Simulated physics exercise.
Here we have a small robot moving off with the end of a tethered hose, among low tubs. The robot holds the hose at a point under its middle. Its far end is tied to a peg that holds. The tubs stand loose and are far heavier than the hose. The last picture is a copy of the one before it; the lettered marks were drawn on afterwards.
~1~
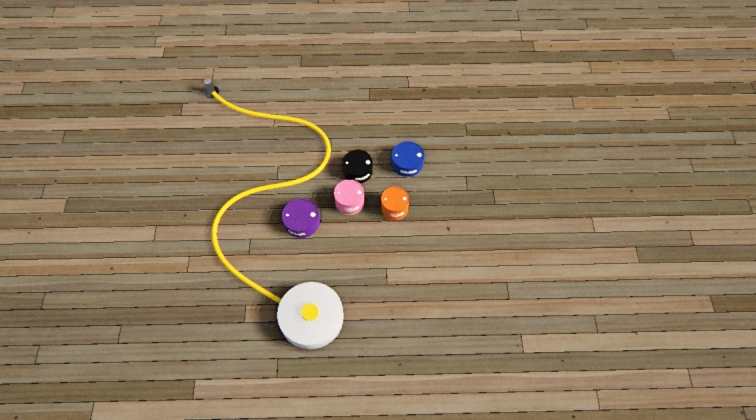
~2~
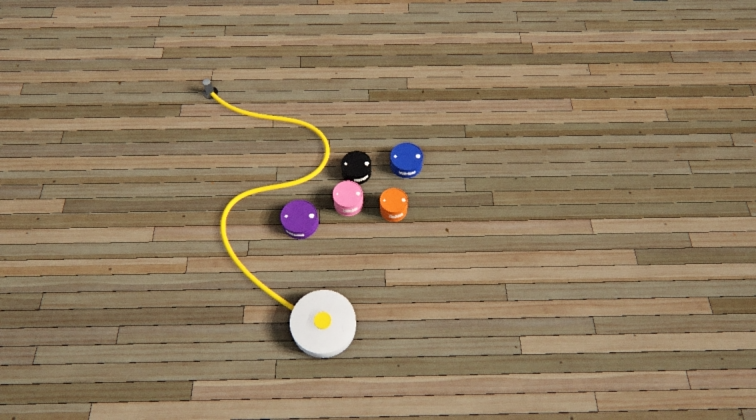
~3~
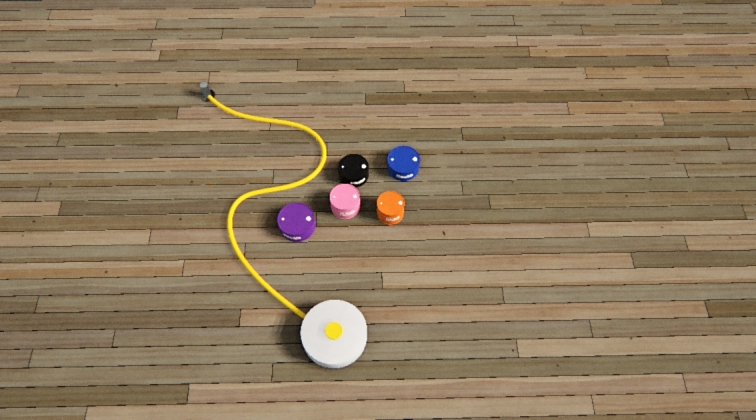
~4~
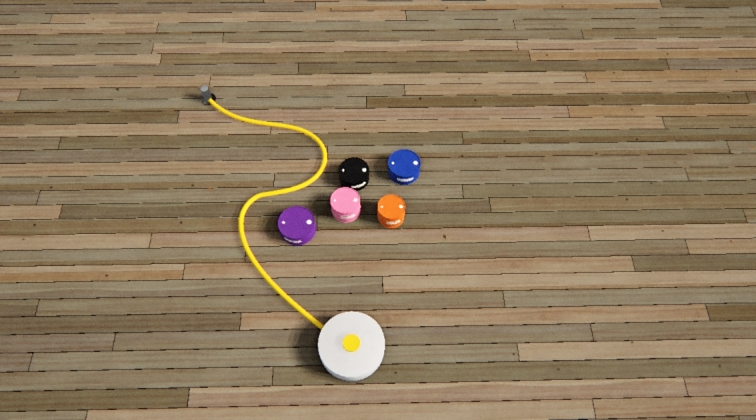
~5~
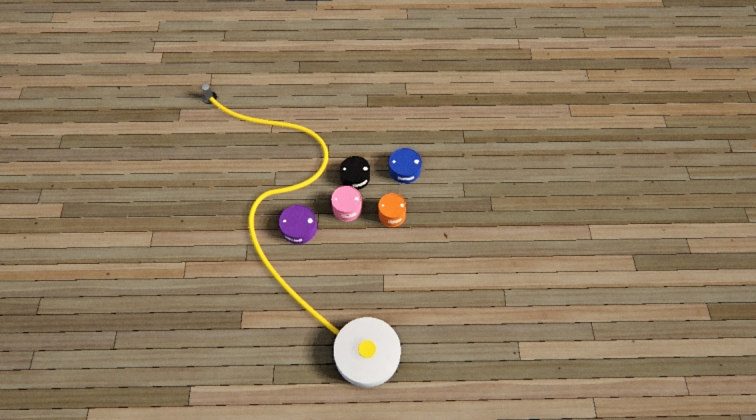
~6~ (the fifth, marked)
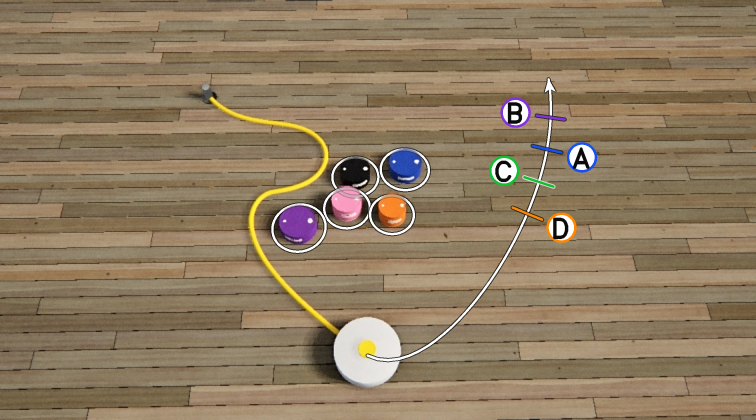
A white round robot pulls the end of a yellow hose down and right past five colored tubs.
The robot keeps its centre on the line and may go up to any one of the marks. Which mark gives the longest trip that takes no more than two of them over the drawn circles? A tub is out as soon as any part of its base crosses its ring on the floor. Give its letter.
A is the last stop within the limit.
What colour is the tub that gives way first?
The purple tub.
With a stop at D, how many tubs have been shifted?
The count is none.
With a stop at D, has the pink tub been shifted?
By then, no.
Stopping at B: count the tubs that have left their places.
Four.
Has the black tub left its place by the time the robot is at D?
By then, no.
On the marked copy, A at (547, 149); B at (551, 118); C at (539, 182); D at (527, 214); the route from (367, 356) via (520, 229) to (549, 79).
With A. Early on, robot (471, 305).
Further on, robot (526, 216).
At the end, robot (549, 144); orange tub (391, 203); purple tub (317, 196); one over the rings.
As for the rest, B has four over the rings; C is within the limit but short; D is within the limit but short.
